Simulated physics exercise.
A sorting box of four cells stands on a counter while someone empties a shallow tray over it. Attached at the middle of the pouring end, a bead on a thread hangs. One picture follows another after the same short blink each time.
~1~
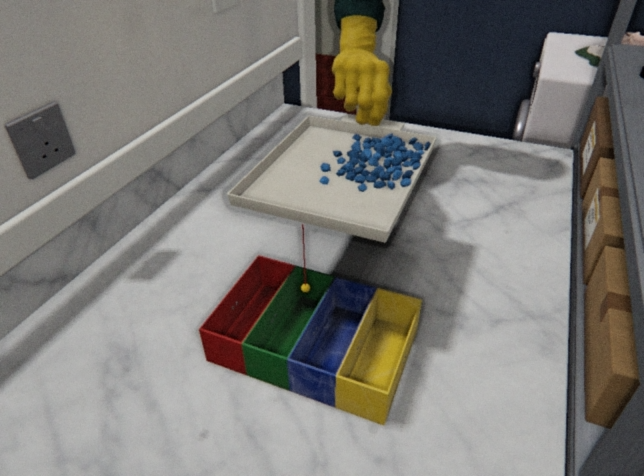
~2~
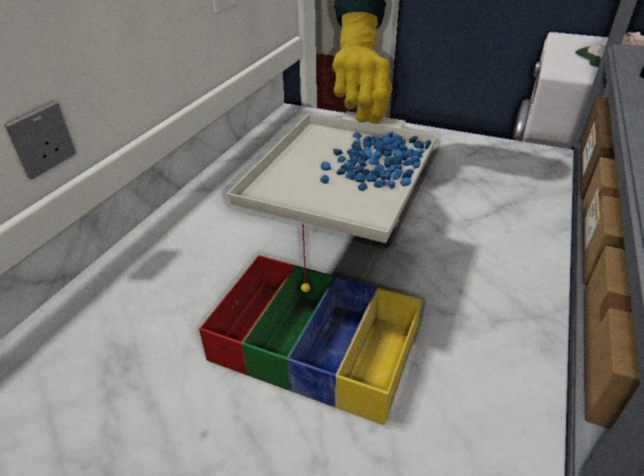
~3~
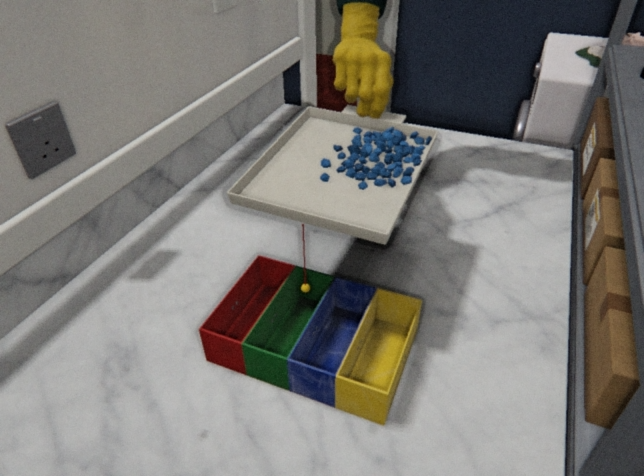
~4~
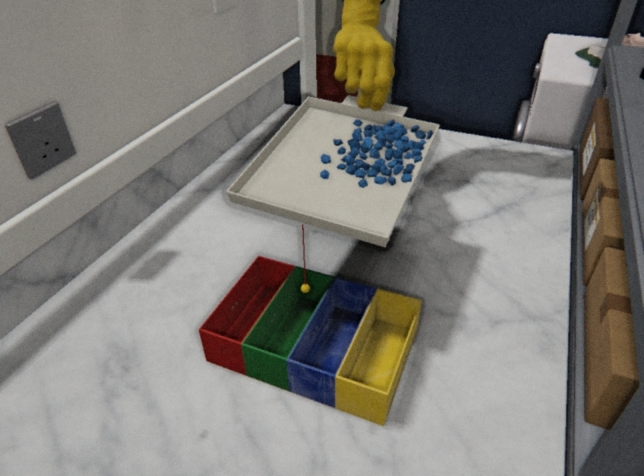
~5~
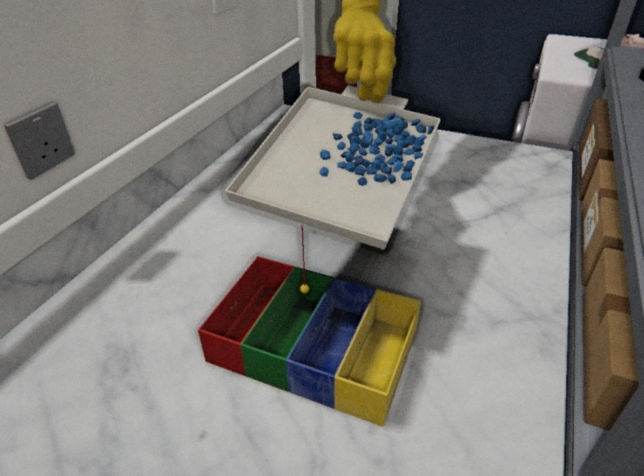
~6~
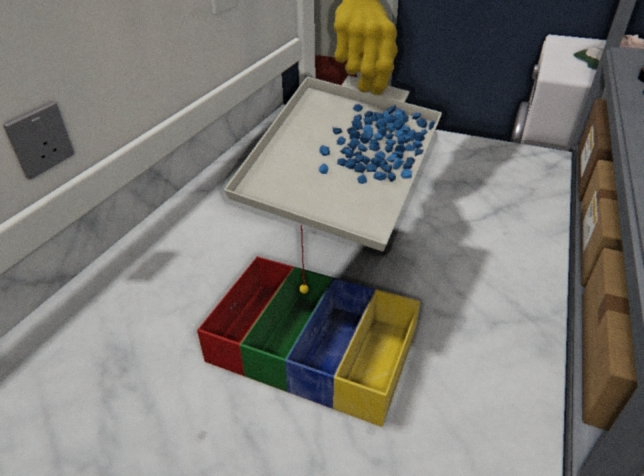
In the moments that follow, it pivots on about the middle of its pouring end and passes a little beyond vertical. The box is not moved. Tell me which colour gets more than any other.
The yellow one gets the most.
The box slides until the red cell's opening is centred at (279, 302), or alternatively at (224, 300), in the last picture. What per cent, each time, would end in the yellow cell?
It works out to 10 percent and then 80 percent.
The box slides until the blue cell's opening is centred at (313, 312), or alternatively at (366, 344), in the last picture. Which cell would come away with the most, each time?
The cell in yellow, then blue.
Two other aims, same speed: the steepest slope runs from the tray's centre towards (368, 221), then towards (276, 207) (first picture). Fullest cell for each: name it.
Well, with the first heading it's yellow, and with the second it's red.
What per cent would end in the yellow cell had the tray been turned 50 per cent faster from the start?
Close to 50 in a hundred.
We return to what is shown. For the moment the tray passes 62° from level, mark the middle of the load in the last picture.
In the last view, the load is centred close to (374, 219).
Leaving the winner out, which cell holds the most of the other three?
In second place: The blue one.
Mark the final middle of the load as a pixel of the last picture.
Close to (368, 358).
Soon after the last picture, tray tipped steeply; most on the tray; a small part falling or outside the box.
A little later, tray tipped past a quarter turn; about a third on the tray; about half in the yellow cell; about a quarter in the blue cell; a stray few falling or outside the box.
Later still, tray tipped past a quarter turn; about two thirds in the yellow cell; about a third in the blue cell; a stray few in the green cell.
At rest, tray tipped past a quarter turn; about two thirds in the yellow cell; about a third in the blue cell; a stray few in the green cell; none in the red cell.
